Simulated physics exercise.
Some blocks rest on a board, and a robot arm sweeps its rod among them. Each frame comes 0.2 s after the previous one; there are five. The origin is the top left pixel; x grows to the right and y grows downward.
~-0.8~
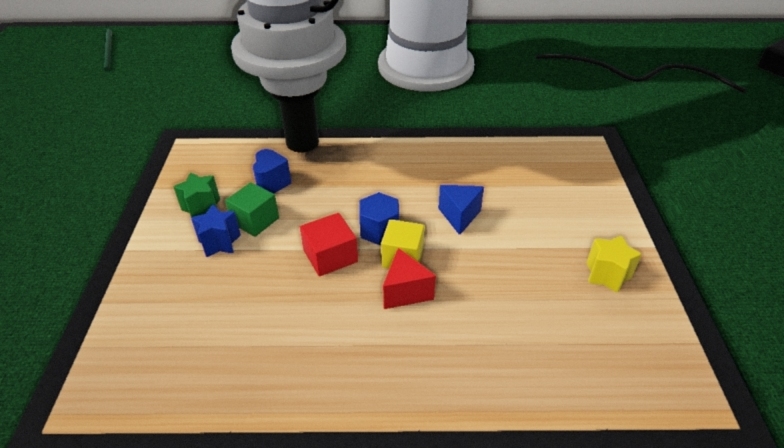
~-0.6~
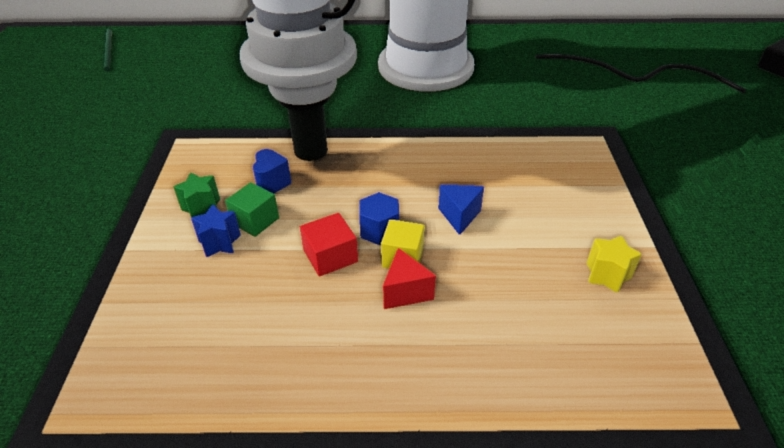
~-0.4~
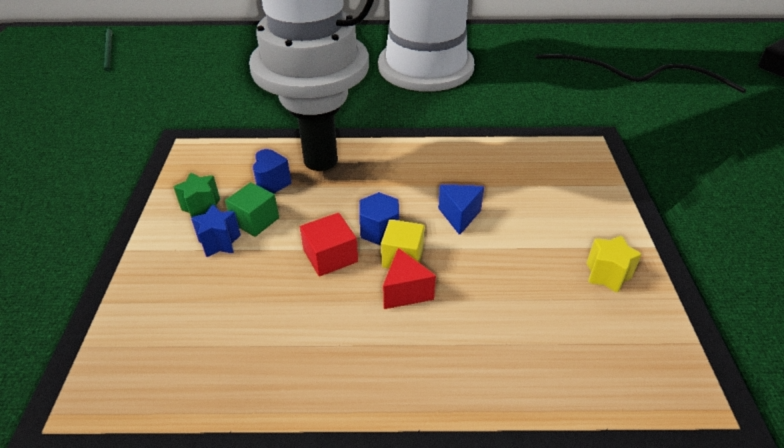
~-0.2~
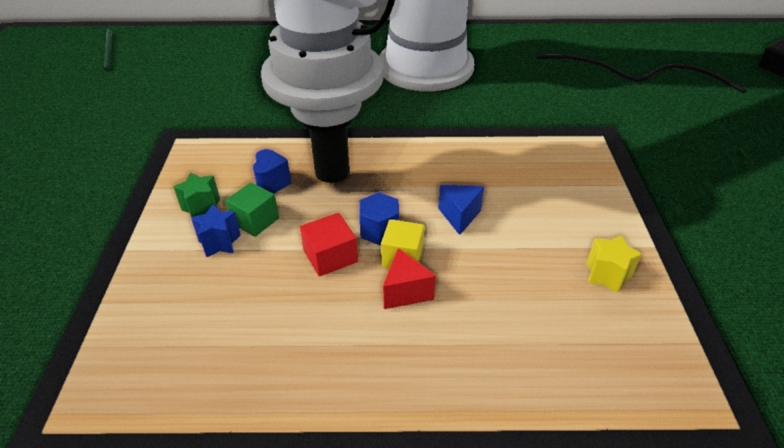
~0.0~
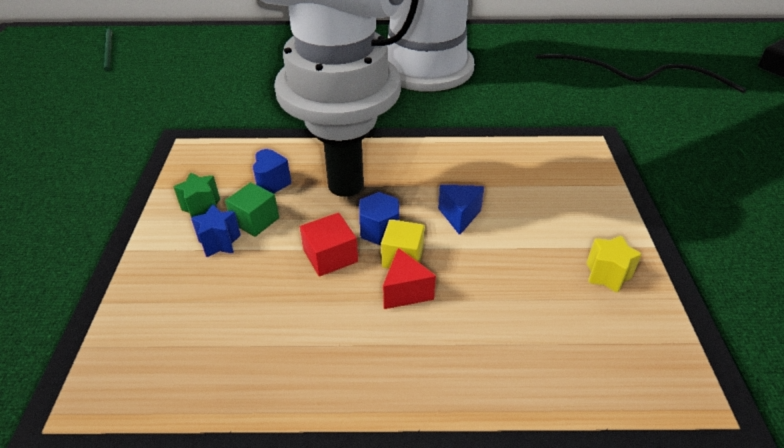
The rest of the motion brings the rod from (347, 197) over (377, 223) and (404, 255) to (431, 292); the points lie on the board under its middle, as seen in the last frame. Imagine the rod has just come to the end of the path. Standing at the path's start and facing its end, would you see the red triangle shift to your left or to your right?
The red triangle is shifted sideways to the right, facing along the path from start to end.
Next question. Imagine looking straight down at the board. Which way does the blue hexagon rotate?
It is turned anticlockwise.
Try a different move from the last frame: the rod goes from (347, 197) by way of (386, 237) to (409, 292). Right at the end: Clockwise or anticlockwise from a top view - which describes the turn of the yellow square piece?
Looking down, my answer is that the yellow square piece rotates clockwise.
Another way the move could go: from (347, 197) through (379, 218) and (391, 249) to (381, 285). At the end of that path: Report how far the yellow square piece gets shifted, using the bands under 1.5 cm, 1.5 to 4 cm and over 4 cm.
I'd go with over 4 cm for this block.
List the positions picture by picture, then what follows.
The first picture shows lower end of the rod at (303, 143), tops of blocks, red square piece at (328, 231), blue hexagon at (379, 206), yellow square piece at (403, 233), red triangle at (406, 269), blue triangle at (462, 193).
The second picture shows rod at (311, 151), blocks as before.
The third picture shows rod at (321, 161), blocks as before.
The fourth picture shows rod at (332, 172), blocks as before.
The fifth picture shows rod at (346, 186), red square piece at (328, 231), blue hexagon at (379, 206), yellow square piece at (403, 233), red triangle at (406, 269), blue triangle at (462, 193).
On the path given first. One third of the way, rod at (377, 212); blue hexagon at (404, 219), turned 20° anticlockwise; yellow square piece at (421, 248), turned 35° clockwise; red triangle at (407, 274).
Two thirds of the way, rod at (405, 244); blue hexagon at (444, 243), turned 35° anticlockwise; yellow square piece at (457, 273), turned 70° clockwise; red triangle at (407, 276).
At the end, rod at (432, 281); red square piece not moved; blue hexagon at (473, 257), turned 75° anticlockwise; yellow square piece at (478, 291), turned 80° clockwise; red triangle at (403, 287); blue triangle not moved.
